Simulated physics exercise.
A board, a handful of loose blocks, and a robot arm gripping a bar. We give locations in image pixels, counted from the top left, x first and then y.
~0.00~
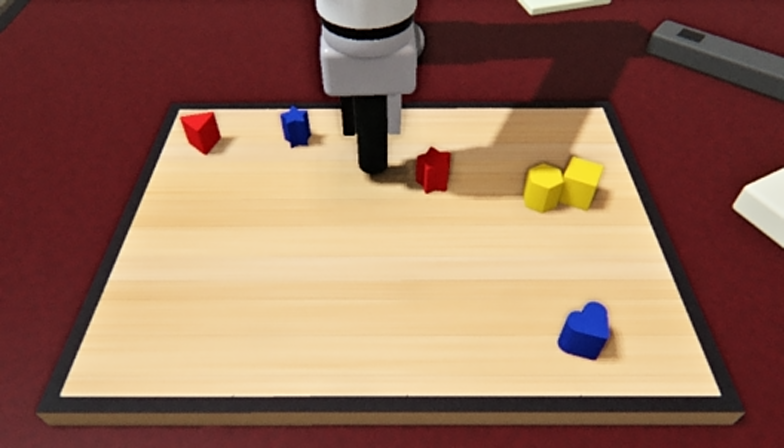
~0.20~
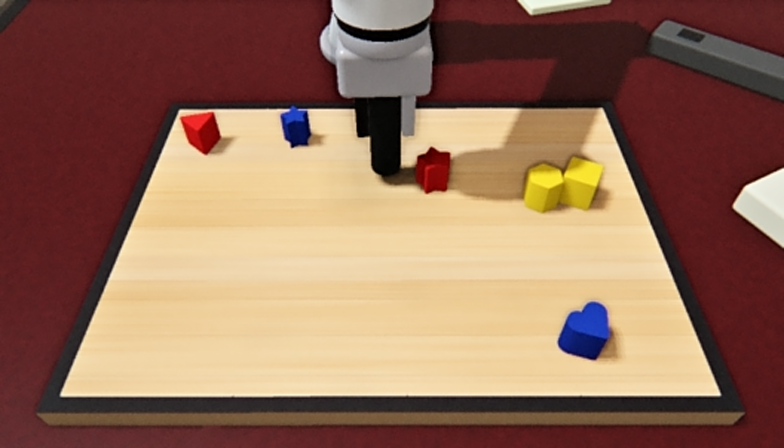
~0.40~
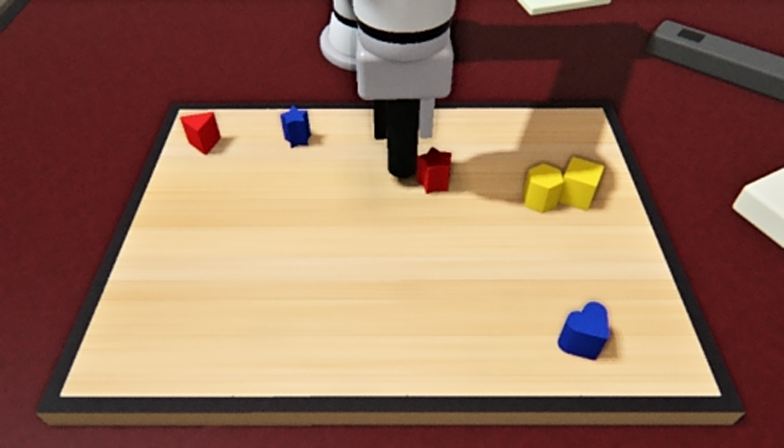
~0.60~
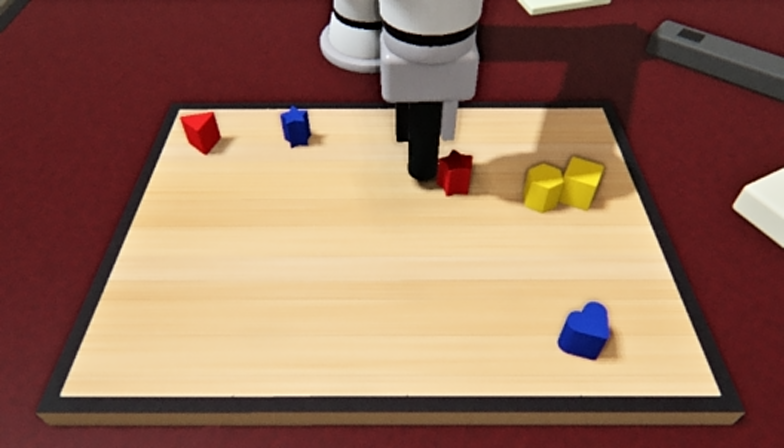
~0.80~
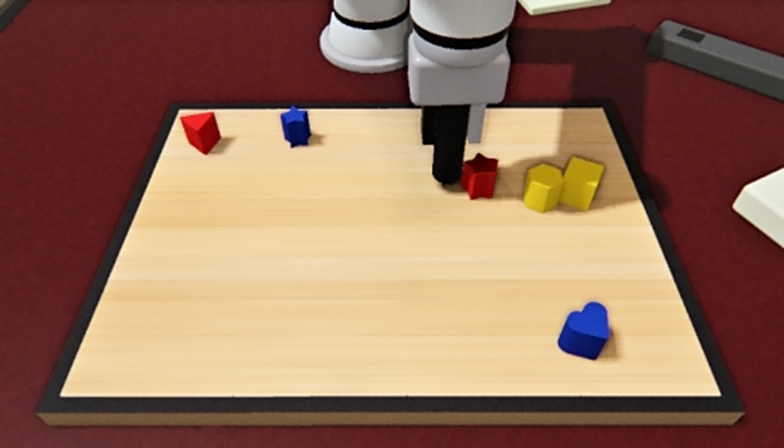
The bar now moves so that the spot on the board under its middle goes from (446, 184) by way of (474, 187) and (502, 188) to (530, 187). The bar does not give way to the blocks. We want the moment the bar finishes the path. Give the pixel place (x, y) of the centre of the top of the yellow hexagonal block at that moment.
Around pixel (584, 193).
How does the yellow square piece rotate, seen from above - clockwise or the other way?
The yellow square piece rotates counterclockwise.
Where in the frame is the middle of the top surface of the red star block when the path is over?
About (563, 173).
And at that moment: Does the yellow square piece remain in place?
It seems not.
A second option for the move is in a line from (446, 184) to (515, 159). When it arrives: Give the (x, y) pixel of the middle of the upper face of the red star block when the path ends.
It ends at (509, 160).
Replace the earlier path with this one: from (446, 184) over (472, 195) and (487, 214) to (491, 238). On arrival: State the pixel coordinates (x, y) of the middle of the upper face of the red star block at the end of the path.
Close to (515, 171).
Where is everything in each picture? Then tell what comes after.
Lower end of the bar (373, 165), tops of blocks, red star block (435, 157), yellow hexagonal block (547, 175), yellow square piece (585, 170), in the first picture.
Bar (386, 166), blocks as before, in the second picture.
Bar (402, 168), blocks as before, in the third picture.
Bar (423, 171), red star block (457, 160), in the fourth picture.
Bar (447, 174), red star block (482, 163), yellow hexagonal block (547, 175), yellow square piece (585, 170), in the fifth picture.
The first path, step by step. Halfway along, bar (491, 178); red star block (528, 170); yellow hexagonal block (558, 179); yellow square piece (590, 171), turned 20° anticlockwise.
At the end, bar (533, 176); red star block (563, 173), turned 60° clockwise; yellow hexagonal block (584, 193), turned 30° clockwise; yellow square piece (601, 174), turned 55° anticlockwise.
